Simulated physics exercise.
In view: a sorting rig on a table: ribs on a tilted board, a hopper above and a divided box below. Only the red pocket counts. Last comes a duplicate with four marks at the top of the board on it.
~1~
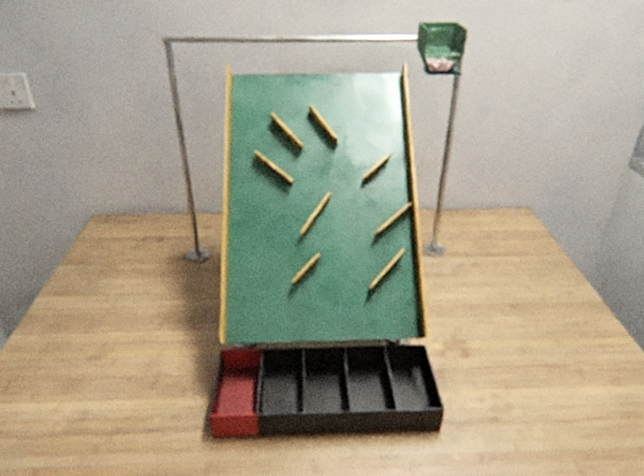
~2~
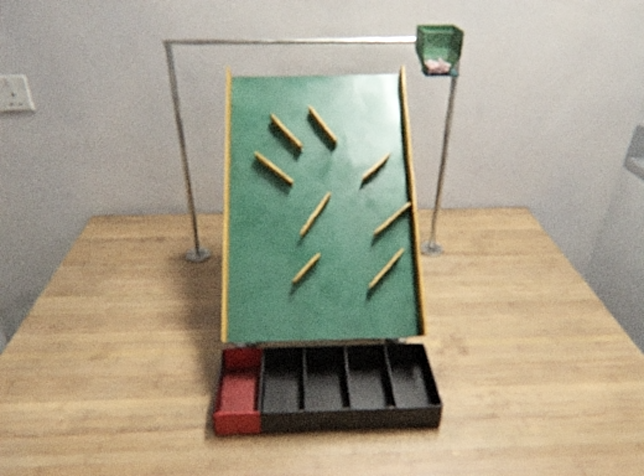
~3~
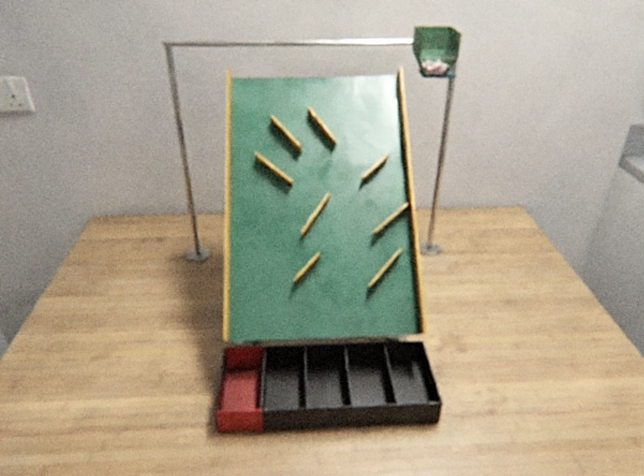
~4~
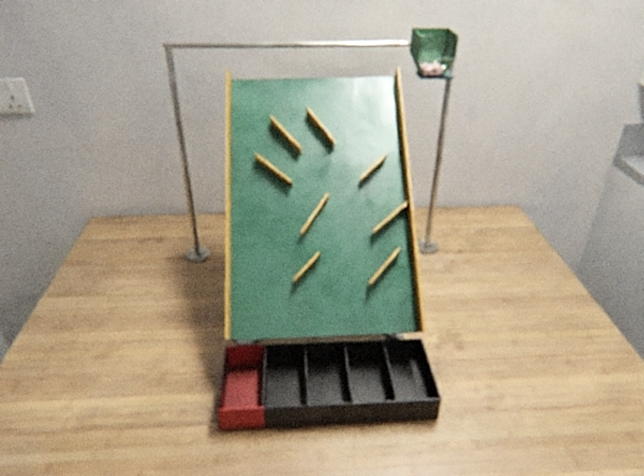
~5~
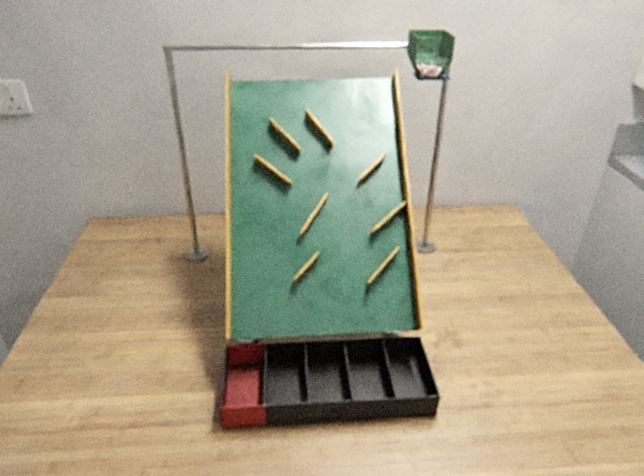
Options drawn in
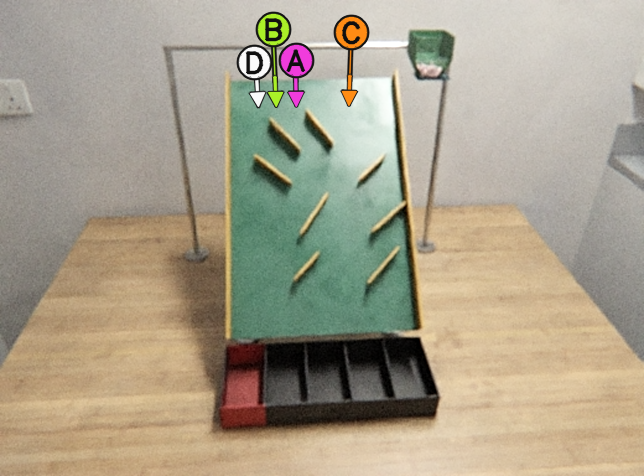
A tilted green board with wooden ribs stood on a table above a divided box with one red pocket, a small green hopper at upper right, and nothing moved except the view, which shifted slightly.
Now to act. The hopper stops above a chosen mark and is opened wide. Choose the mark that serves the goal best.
Mark D.
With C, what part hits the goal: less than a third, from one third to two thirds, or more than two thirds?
Mark C gives less than a third.
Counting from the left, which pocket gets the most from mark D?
The first.
On the marked copy, mark A meets the board at (296, 101); mark B meets the board at (275, 101); mark C meets the board at (349, 100); mark D meets the board at (258, 101).
For mark A, about a quarter in the red pocket, about two thirds in other pockets, a small part outside the box.
For mark B, about a third in the red pocket, about half in other pockets, a small part outside the box.
For mark C, a small part in the red pocket, most in other pockets, a small part outside the box.
For mark D, about two thirds in the red pocket, about a quarter in other pockets, a small part outside the box.
